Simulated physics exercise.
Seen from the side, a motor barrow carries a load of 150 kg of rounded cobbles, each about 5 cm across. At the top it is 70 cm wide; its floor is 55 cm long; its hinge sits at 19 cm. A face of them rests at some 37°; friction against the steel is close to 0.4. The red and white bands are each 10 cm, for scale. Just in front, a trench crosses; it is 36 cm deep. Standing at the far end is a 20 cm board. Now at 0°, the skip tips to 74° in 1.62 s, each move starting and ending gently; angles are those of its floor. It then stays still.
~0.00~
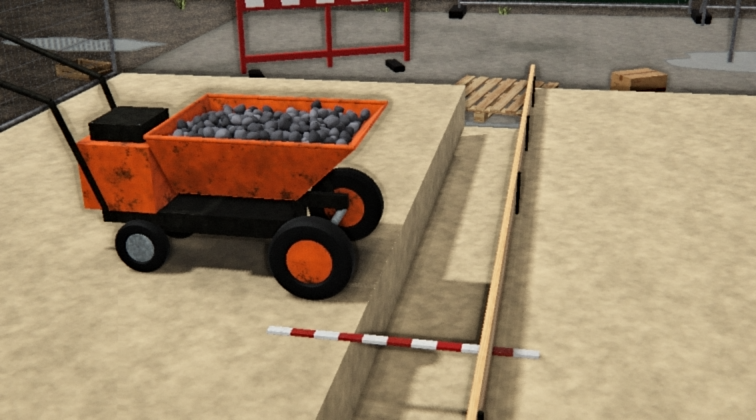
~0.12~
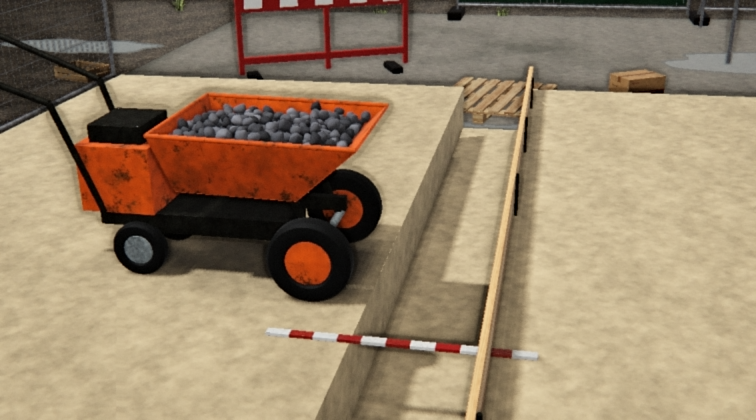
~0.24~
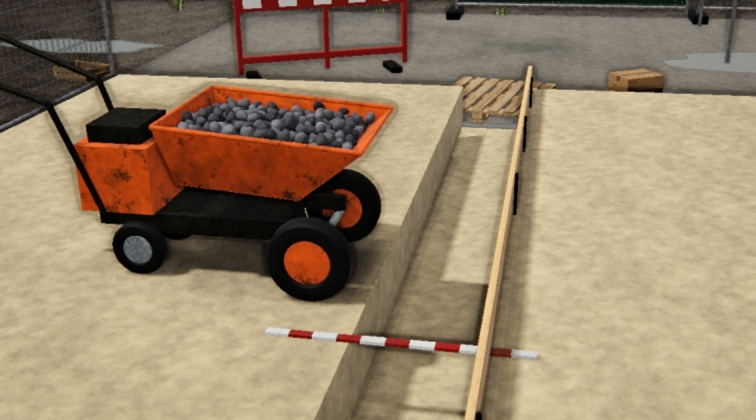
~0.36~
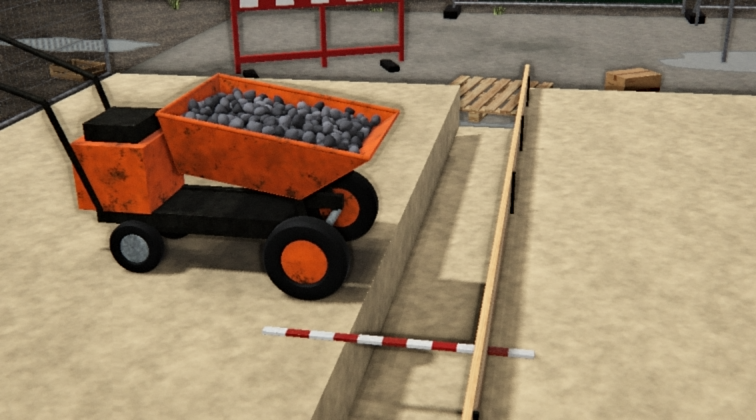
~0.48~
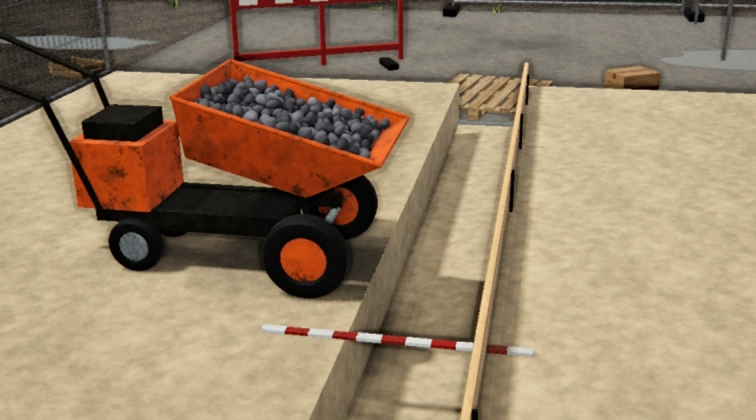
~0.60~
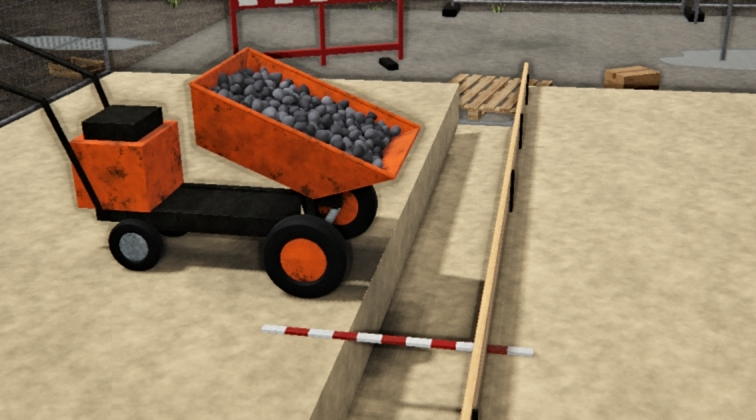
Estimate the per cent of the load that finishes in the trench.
Roughly 94 percent.
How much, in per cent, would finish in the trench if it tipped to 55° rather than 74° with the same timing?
Share in trench: Approx. 80%.
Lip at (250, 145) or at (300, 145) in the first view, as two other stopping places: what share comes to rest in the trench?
Near 100 and near 100 percent.
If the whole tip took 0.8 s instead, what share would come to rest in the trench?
About 85 percent, I'd say.
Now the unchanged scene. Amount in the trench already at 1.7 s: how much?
Around 65 per cent of it, at that instant.
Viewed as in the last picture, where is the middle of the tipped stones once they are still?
(452, 331).
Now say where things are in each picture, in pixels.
The skip is at 0°, its lip at (355, 148); the top of the load is at (301, 117), in the first picture.
The skip is at 1°, its lip at (356, 151); the top of the load is at (263, 120); the stones move at 0.2 m/s on average, in the second picture.
The skip is at 4°, its lip at (362, 154); the top of the load is at (244, 116); the stones move at 0.3 m/s on average, in the third picture.
Lip at (370, 159), floor tilted 9°, highest stones at (227, 103); the stones move at 0.4 m/s on average, in the fourth picture.
Lip at (381, 166), floor tilted 16°, highest stones at (232, 88); the stones move at 0.5 m/s on average, in the fifth picture.
The skip is at 23°, its lip at (394, 178); the top of the load is at (249, 78); the stones move at 0.6 m/s on average, in the sixth picture.
After 1.2 s the floor is at 63°; 96 % in the skip, 4 % in the trench; the foremost stones are at (473, 256).
After 1.7 s the floor is at 74°; 29 % in the skip, 66 % in the trench, 6 % past the trench; the foremost stones are at (578, 296).
After 2.1 s the floor is at 74°; 3 % in the skip, 91 % in the trench, 6 % past the trench; the foremost stones are at (634, 306).
After 4.0 s the floor is at 74°; 0 % in the skip, 94 % in the trench, 6 % past the trench; the foremost stones are at (646, 307).
